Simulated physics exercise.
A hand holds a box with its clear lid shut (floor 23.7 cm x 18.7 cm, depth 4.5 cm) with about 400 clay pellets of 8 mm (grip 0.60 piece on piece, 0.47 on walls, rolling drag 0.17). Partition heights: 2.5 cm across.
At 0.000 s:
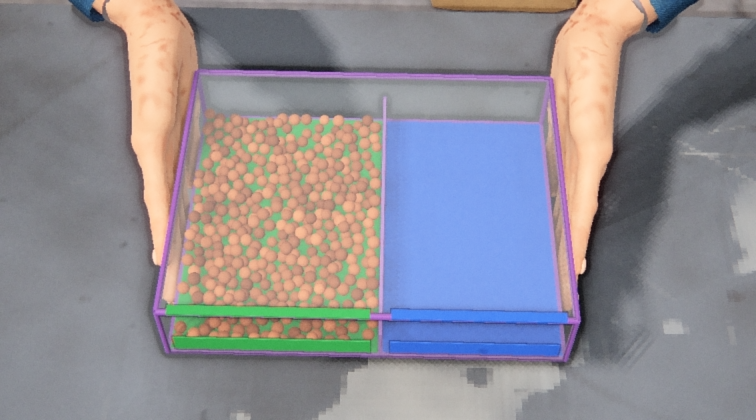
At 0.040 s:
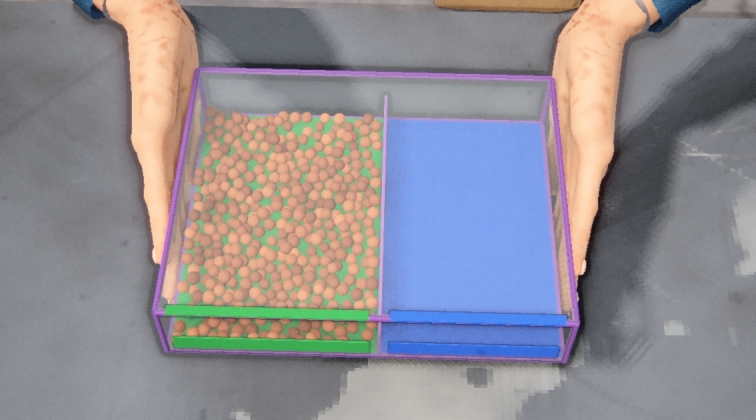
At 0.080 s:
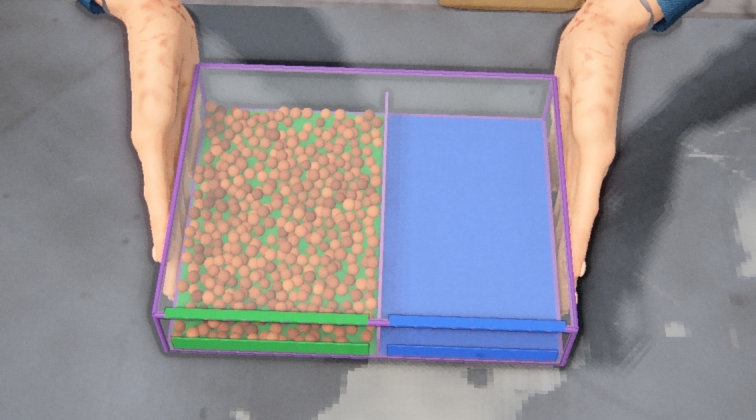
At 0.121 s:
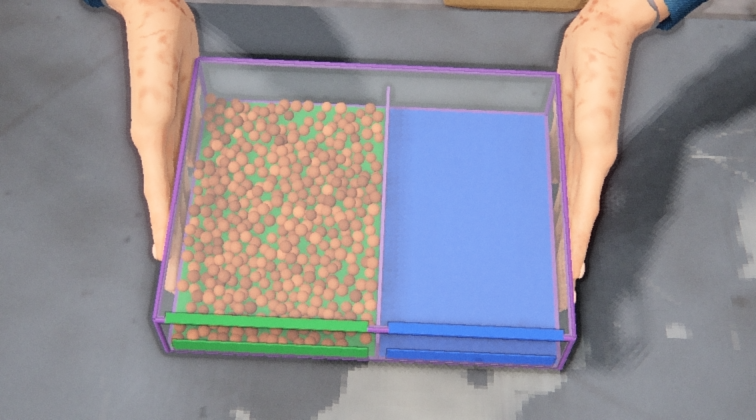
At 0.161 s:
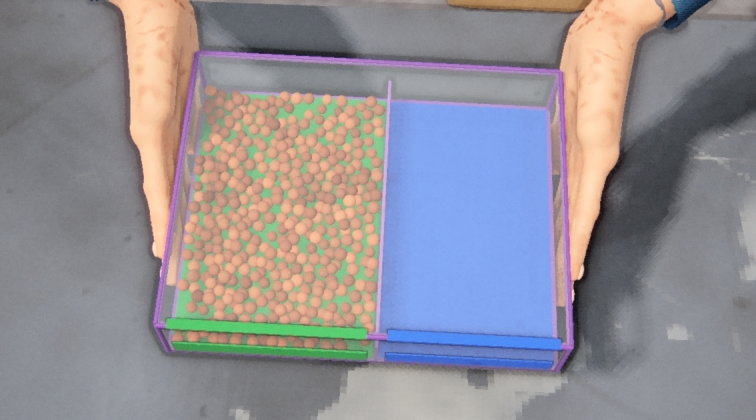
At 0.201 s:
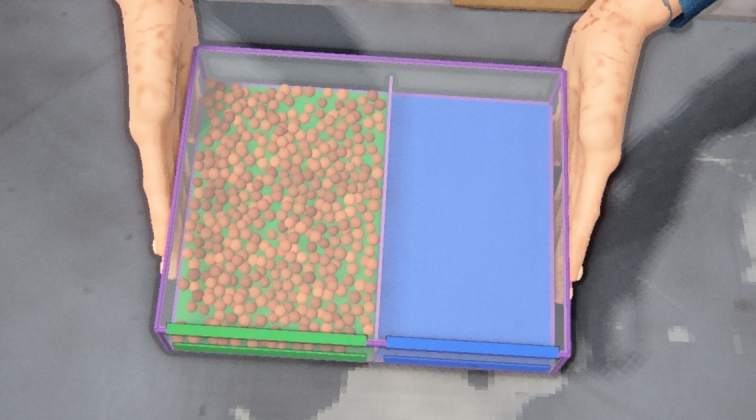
Above a grey, stained floor, two hands slowly tilting a clear divided box toward the front, brown pellets covering its green left side.
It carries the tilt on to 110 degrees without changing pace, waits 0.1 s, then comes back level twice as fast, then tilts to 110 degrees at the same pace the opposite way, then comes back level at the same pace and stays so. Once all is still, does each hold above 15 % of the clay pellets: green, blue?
Green over, blue under.
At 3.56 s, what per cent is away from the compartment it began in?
About 5 per cent.
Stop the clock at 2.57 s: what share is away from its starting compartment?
About 5 per cent.
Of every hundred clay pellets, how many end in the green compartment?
About 95 per cent.
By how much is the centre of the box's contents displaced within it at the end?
About 7.0 cm.
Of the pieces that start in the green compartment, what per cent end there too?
About 90 per cent.
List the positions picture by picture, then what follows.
Box at (367, 320); tilt 0 degrees; green 100 %, in the first frame.
Box at (366, 322); tilt 1 degrees, in the second frame.
Box at (365, 325); tilt 3 degrees, in the third frame.
Box at (364, 332); tilt 6 degrees; low side front, in the fourth frame.
Box at (363, 338); tilt 10 degrees; low side front, in the fifth frame.
Box at (363, 344); tilt 14 degrees; low side front; green 100 %. It turns about 100 degrees a second, in the sixth frame.
After 1.49 s, tilt 83 degrees; green 95 %, blue 5 %; middle of all pieces near (290, 282).
After 2.57 s, tilt 56 degrees; green 95 %, blue 5 %; middle of all pieces near (298, 229).
Then, at 3.56 s, tilt 75 degrees; green 95 %, blue 5 %; middle of all pieces near (302, 256).
After 4.51 s, tilt 0 degrees; green 95 %, blue 5 %; middle of all pieces near (294, 126).
At rest (5.0 s), green 95 %, blue 5 %.
